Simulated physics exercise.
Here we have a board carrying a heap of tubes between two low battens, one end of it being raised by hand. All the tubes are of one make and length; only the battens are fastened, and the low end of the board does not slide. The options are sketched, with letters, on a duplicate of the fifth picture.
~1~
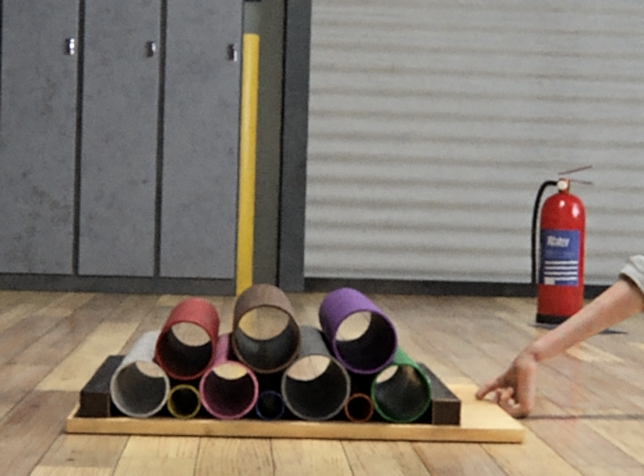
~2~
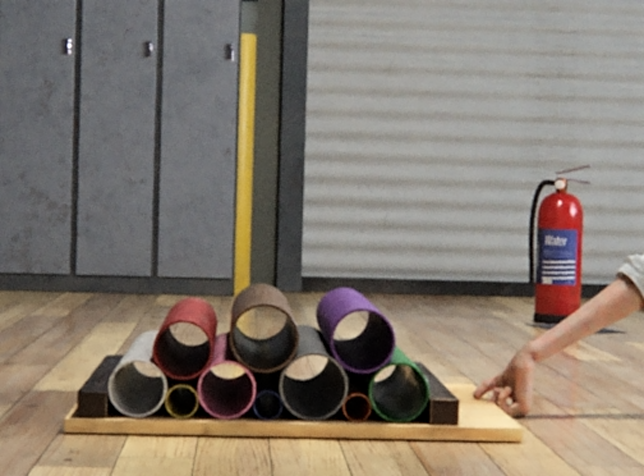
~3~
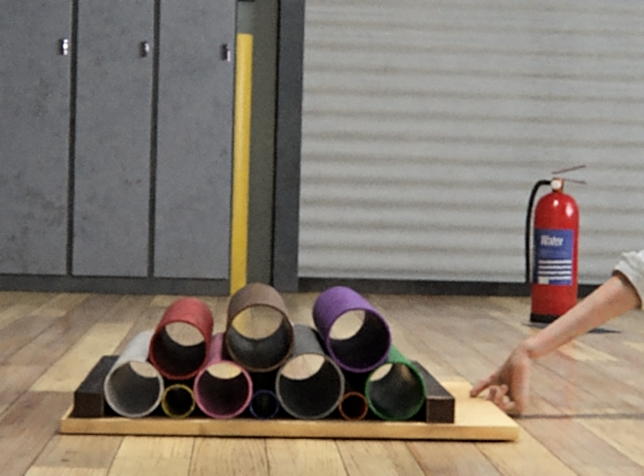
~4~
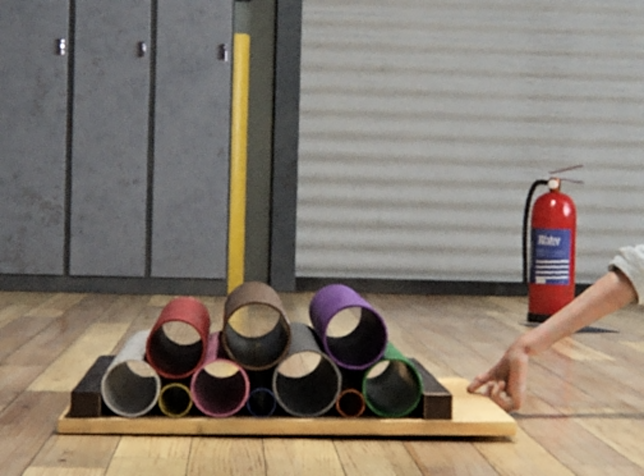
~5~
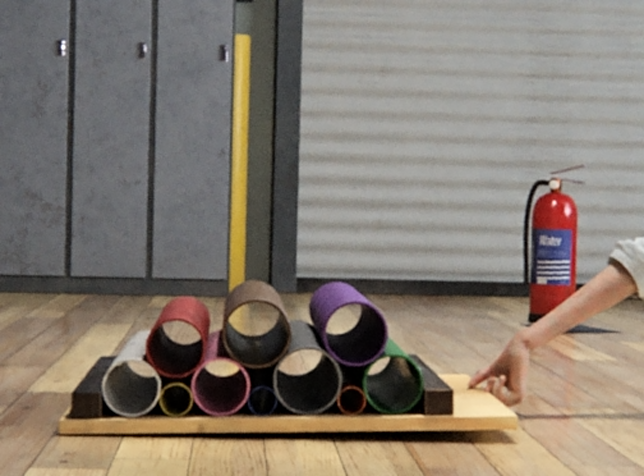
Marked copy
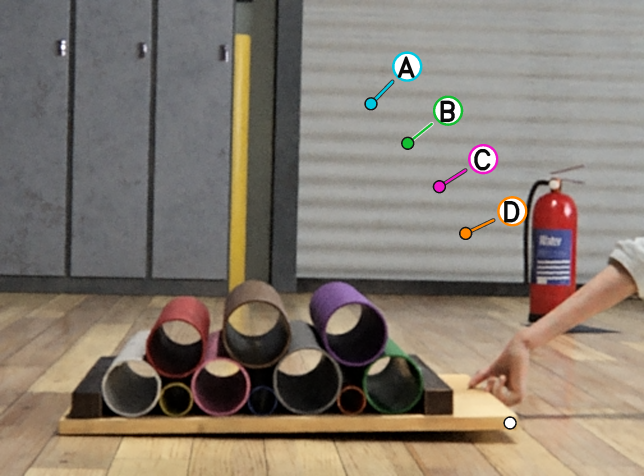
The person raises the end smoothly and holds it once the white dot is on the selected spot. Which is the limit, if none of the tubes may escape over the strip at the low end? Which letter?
No higher than B.
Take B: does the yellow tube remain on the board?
Yes.
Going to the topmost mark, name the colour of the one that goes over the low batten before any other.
First is the red one.
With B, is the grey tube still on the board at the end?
The grey tube: Yes.
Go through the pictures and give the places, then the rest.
The first frame shows blue tube (270, 405); grey tube (316, 387); orange tube (359, 408).
The second frame shows orange tube (357, 408); green tube (399, 392).
The third frame shows board (286, 393); orange tube (353, 406); green tube (395, 391); yellow tube (178, 402).
The fourth frame shows board (283, 391); white tube (131, 388); yellow tube (175, 400).
The fifth frame shows board (285, 389); white tube (132, 387); yellow tube (176, 399).
On the marked copy, A at (371, 104); B at (408, 143); C at (439, 187); D at (466, 233); the white dot at (510, 423).
Taking B. A third of the way, board at 21°.
Two thirds of the way, board at 40°.
When it is over, board at 40°, none over the low batten.
As for the rest, A three over the low batten (red, brown, purple); C none over the low batten; D none over the low batten.
